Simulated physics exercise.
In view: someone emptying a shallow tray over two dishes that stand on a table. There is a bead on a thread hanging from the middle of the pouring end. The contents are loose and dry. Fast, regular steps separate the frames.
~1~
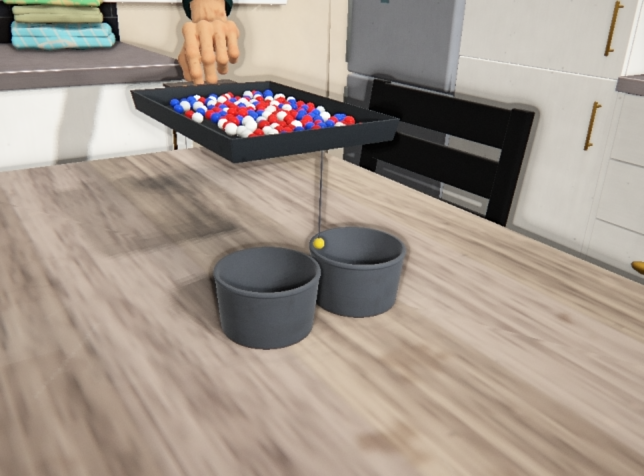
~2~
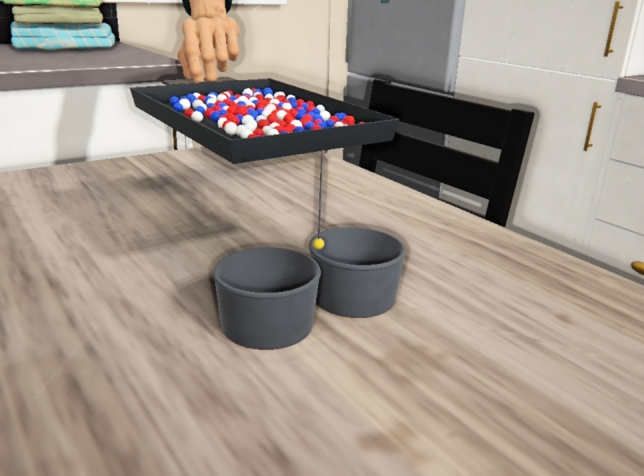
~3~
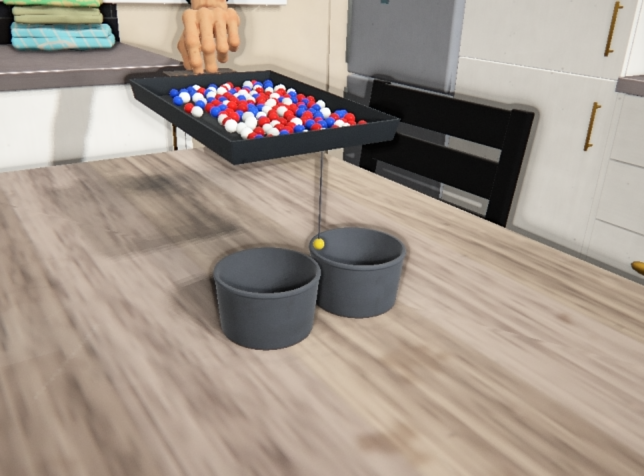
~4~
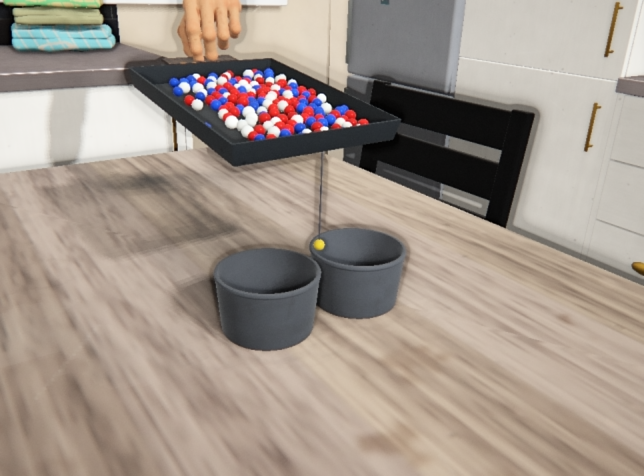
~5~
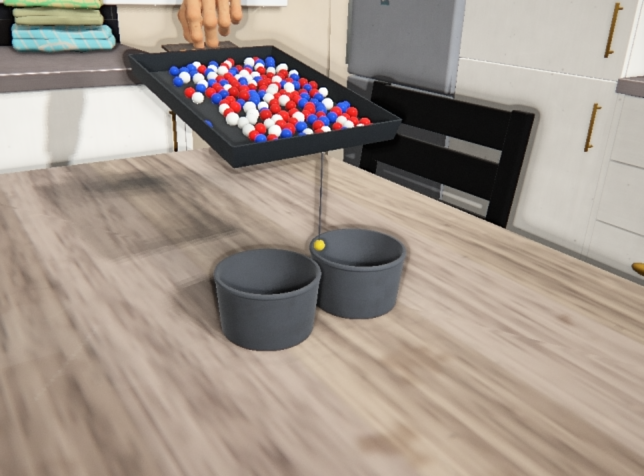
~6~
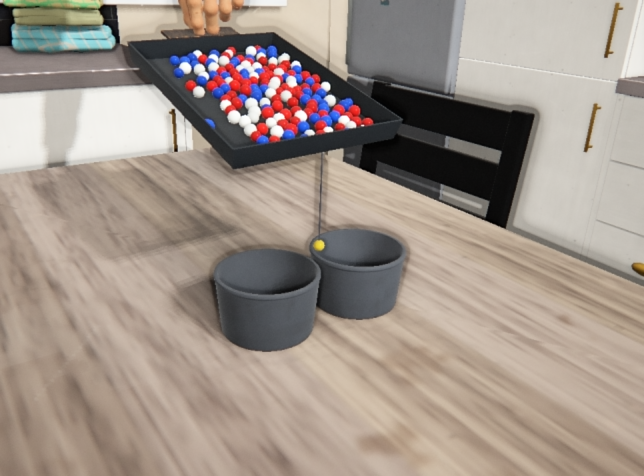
A black tray of red, white and blue beads is held above a wooden table in a kitchen, seen from slightly above by a still camera. Two dark grey dishes stand side by side below it, a yellow bead hanging on a thread near the right one, a black chair behind. A hand behind the tray slowly raises its far end, tilting it gradually, and the beads begin shifting.
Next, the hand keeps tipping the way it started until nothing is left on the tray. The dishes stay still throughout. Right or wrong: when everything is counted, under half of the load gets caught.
Right.
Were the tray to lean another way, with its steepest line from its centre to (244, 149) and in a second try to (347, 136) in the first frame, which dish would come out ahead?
The first place favours the left of the two, the second the right of the two.
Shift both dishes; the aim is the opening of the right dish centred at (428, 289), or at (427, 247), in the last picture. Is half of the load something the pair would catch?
Try 1: A minority of it. Try 2: A minority of it.
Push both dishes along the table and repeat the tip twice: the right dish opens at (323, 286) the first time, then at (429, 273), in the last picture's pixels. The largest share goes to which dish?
The first time it's the right member, the second time the left member.
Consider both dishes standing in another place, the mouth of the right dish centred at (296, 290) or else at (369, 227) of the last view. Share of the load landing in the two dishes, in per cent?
About 60 per cent, then about 0 per cent.
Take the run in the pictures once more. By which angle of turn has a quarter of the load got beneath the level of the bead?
Reading: Some 90°.
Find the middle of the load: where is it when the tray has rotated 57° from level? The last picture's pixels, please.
Somewhere about (295, 96).
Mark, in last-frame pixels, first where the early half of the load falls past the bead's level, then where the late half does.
First close to (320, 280), next close to (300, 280).
Shortly afterwards, tray tipped steeply; the whole lot on the tray.
Next, tray tipped right over; near a third on the tray; only a few in the left dish; near half outside both; near a quarter in the air.
Some moments later, tray tipped past a quarter turn; a little in the left dish; all but a few outside both.
In the end, tray tipped past a quarter turn; a little in the left dish; none at all in the right dish; all but a few outside both.
